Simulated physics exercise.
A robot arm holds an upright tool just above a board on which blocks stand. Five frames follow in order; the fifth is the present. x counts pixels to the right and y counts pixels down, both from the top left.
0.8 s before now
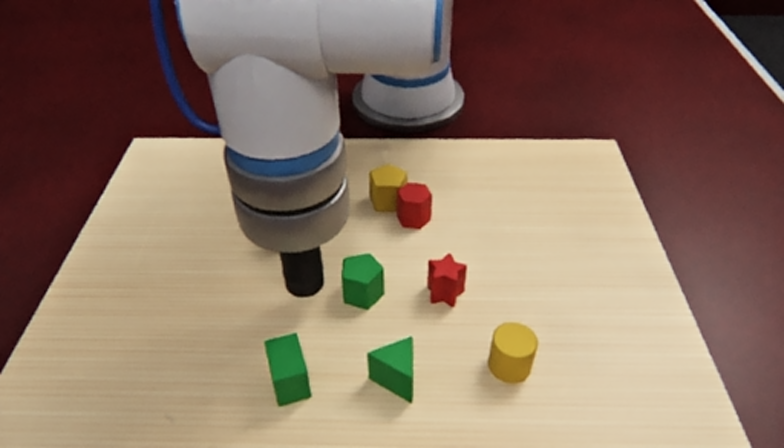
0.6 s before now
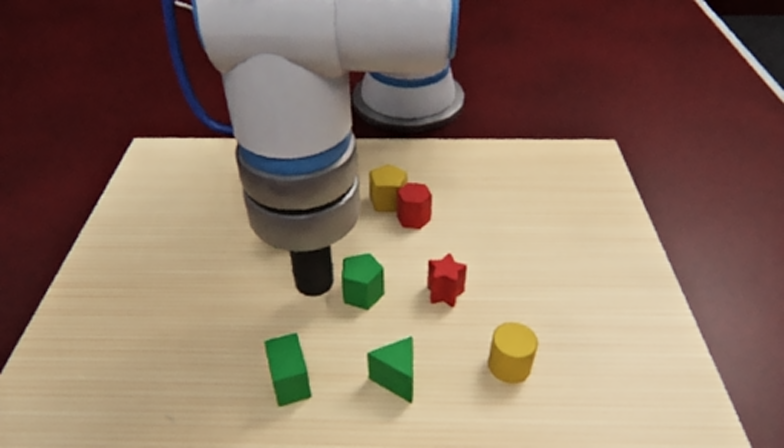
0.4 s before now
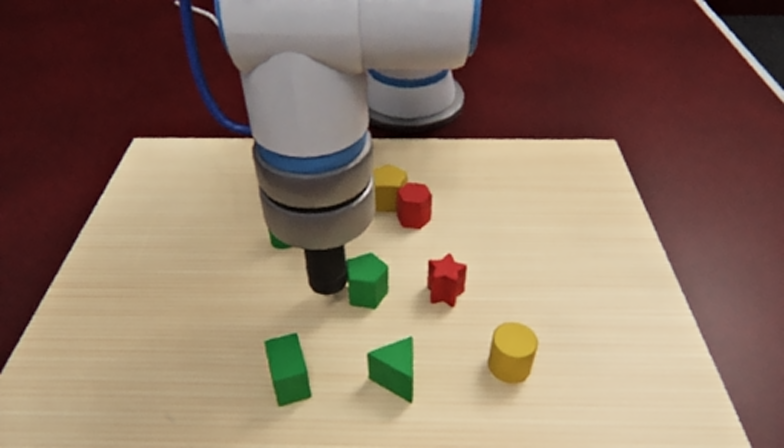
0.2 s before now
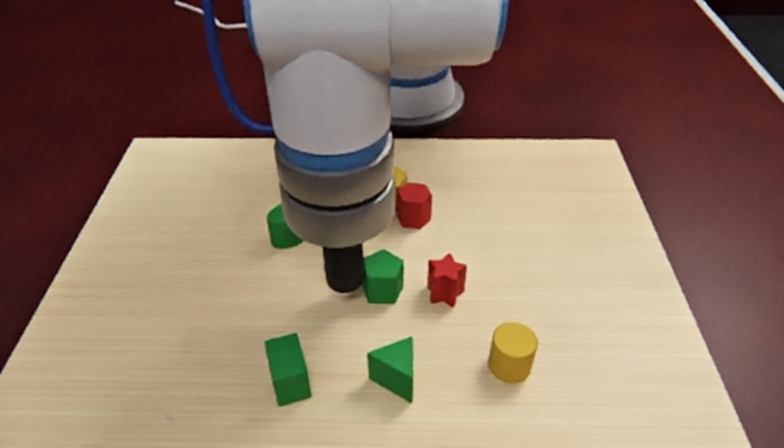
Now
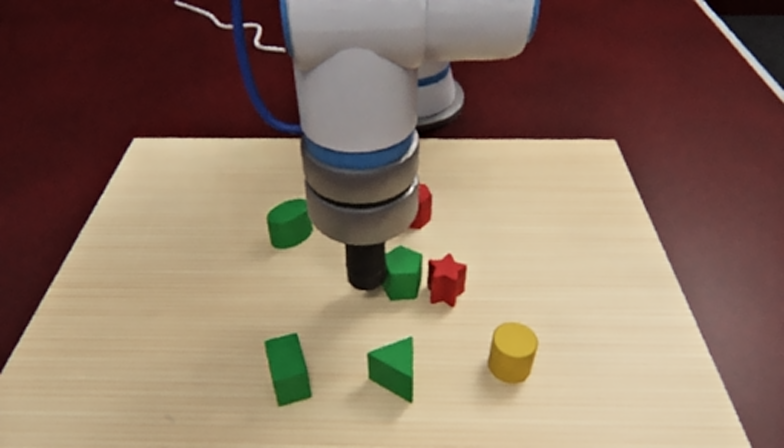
Robot arm moving right above a wooden board, its black tool pushing a green pentagonal block toward a red star block.
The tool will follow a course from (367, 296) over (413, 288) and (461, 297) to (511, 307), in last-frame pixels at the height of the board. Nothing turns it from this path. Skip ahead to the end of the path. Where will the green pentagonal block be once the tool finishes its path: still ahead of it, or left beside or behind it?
I think the tool loses the green pentagonal block somewhere along the way.
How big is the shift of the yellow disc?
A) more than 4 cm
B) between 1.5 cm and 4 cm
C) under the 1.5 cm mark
The correct letter is C.
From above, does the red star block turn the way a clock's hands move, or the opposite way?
It is turned clockwise.
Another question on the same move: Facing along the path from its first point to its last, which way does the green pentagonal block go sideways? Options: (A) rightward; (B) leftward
The one that fits is B, leftward.
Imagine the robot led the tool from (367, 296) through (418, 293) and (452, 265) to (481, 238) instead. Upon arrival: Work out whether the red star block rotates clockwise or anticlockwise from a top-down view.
Looking down on the board, it turns clockwise.
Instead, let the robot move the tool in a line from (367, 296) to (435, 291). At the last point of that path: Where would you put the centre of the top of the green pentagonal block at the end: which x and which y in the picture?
Its top centre is at about (452, 240).
The first path, step by step. One third of the way, tool (415, 269); green pentagonal block (445, 245); red star block (468, 266), turned 70° clockwise.
Two thirds of the way, tool (464, 279); green pentagonal block (458, 241), turned 40° anticlockwise; red star block (499, 269), turned 75° clockwise.
At the end, tool (515, 288); green pentagonal block (458, 241), turned 40° anticlockwise; red star block (547, 271), turned 60° clockwise; yellow disc not moved.
